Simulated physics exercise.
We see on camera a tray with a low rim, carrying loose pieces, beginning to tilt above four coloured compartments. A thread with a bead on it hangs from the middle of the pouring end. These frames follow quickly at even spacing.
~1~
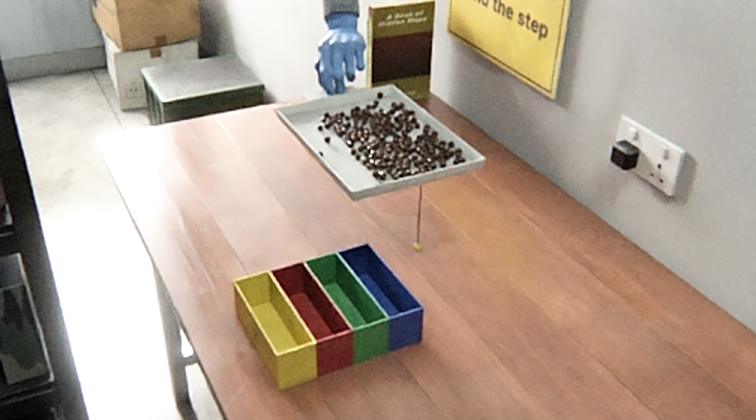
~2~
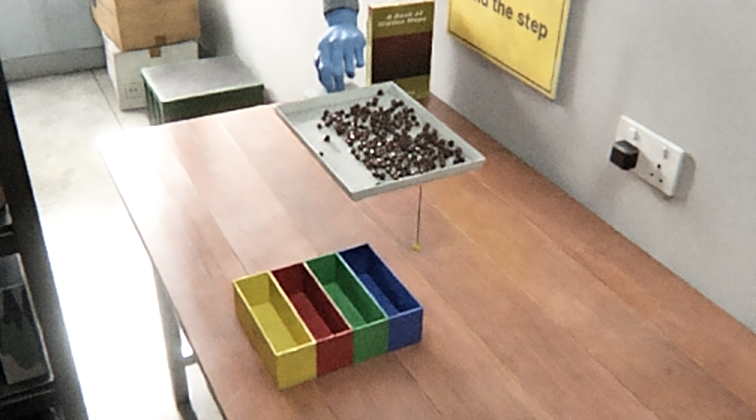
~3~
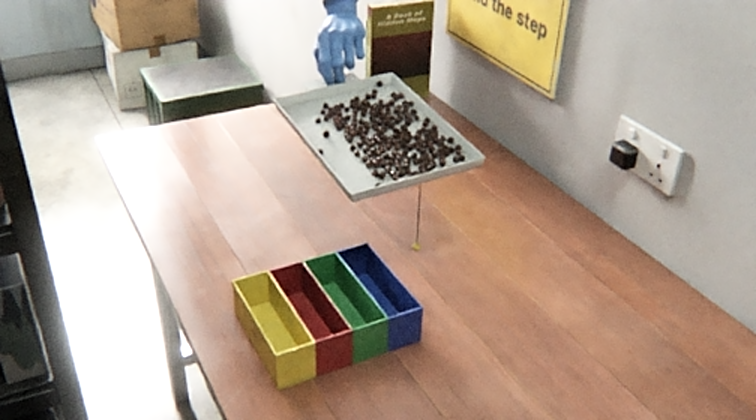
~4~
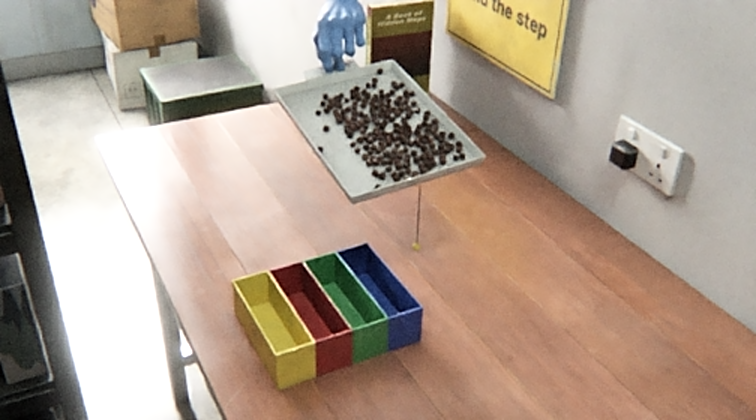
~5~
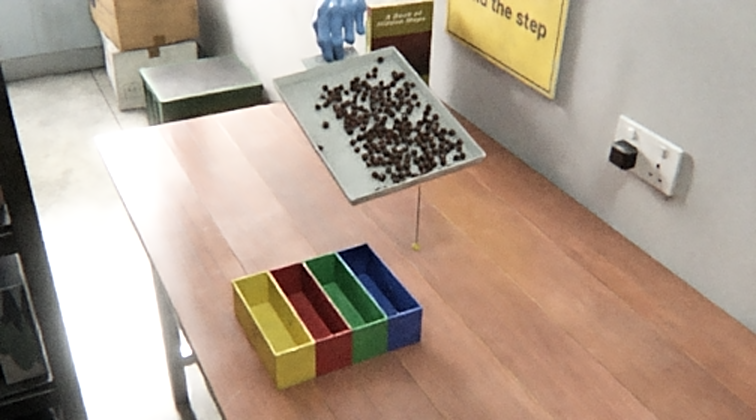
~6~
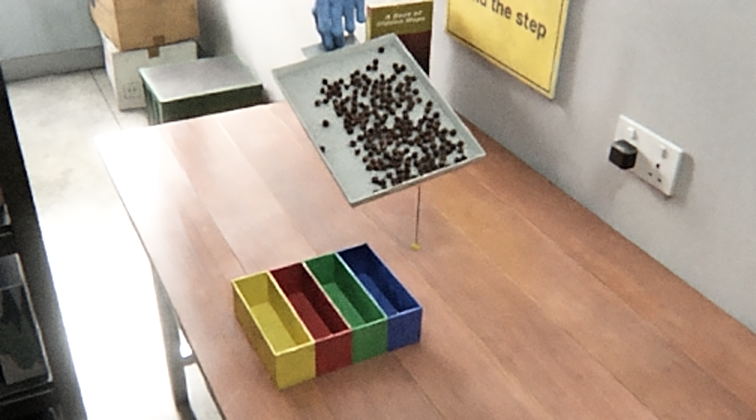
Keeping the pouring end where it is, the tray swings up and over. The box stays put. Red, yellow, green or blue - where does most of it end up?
Most of it ends up in blue.
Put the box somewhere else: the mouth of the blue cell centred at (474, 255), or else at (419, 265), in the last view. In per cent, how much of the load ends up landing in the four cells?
First case around 70 %, second case around 100 %.
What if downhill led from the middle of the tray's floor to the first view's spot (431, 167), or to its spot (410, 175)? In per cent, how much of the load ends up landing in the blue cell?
First case about 0 percent; second case about 20 percent.
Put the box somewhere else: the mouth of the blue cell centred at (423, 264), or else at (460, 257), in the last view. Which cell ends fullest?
Try 1: Red. Try 2: The yellow cell.
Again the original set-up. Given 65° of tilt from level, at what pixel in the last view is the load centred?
Look close to (378, 188) in the last picture.
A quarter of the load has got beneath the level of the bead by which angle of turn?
That happens at around 80°.
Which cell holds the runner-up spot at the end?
After the leader, it is green.
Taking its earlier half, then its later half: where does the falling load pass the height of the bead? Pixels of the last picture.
It goes through near (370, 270) first, then near (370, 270).
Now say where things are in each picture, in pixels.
In the first picture, corners of the pouring end at (353, 190) and (483, 158), level; middle of the load at (396, 141), chocolate balls; bead on its thread at (417, 247); yellow cell at (297, 363); red cell at (335, 350); green cell at (371, 338); blue cell at (406, 326).
In the second picture, corners of the pouring end at (353, 191) and (482, 158), level; middle of the load at (396, 140).
In the third picture, corners of the pouring end at (353, 192) and (482, 157), tipped barely, lowest at the left corner; middle of the load at (395, 136).
In the fourth picture, corners of the pouring end at (352, 195) and (482, 155), tipped a little, lowest at the left corner; middle of the load at (396, 131).
In the fifth picture, corners of the pouring end at (352, 198) and (483, 154), tipped a little, lowest at the left corner; middle of the load at (396, 127).
In the sixth picture, corners of the pouring end at (352, 200) and (483, 153), tipped clearly, lowest at the left corner; middle of the load at (397, 126), nearly all on the move; yellow cell at (296, 362); red cell at (333, 350); green cell at (370, 338); blue cell at (404, 326).
Soon after the last picture, tray tipped steeply; most on the tray; a small part in the green cell; a small part in the blue cell; a stray few in the red cell; a small part falling or outside the box.
A little later, tray tipped past a quarter turn; a small part on the tray; about a third in the blue cell; about a third in the green cell; a stray few in the red cell; a stray few in the yellow cell; about a quarter falling or outside the box.
Later still, tray tipped past a quarter turn; about half in the blue cell; about a third in the green cell; a stray few in the red cell; a stray few in the yellow cell; a small part falling or outside the box.
By the end, tray tipped past a quarter turn; about half in the blue cell; about a third in the green cell; a stray few in the red cell; a stray few in the yellow cell; a small part outside the box.
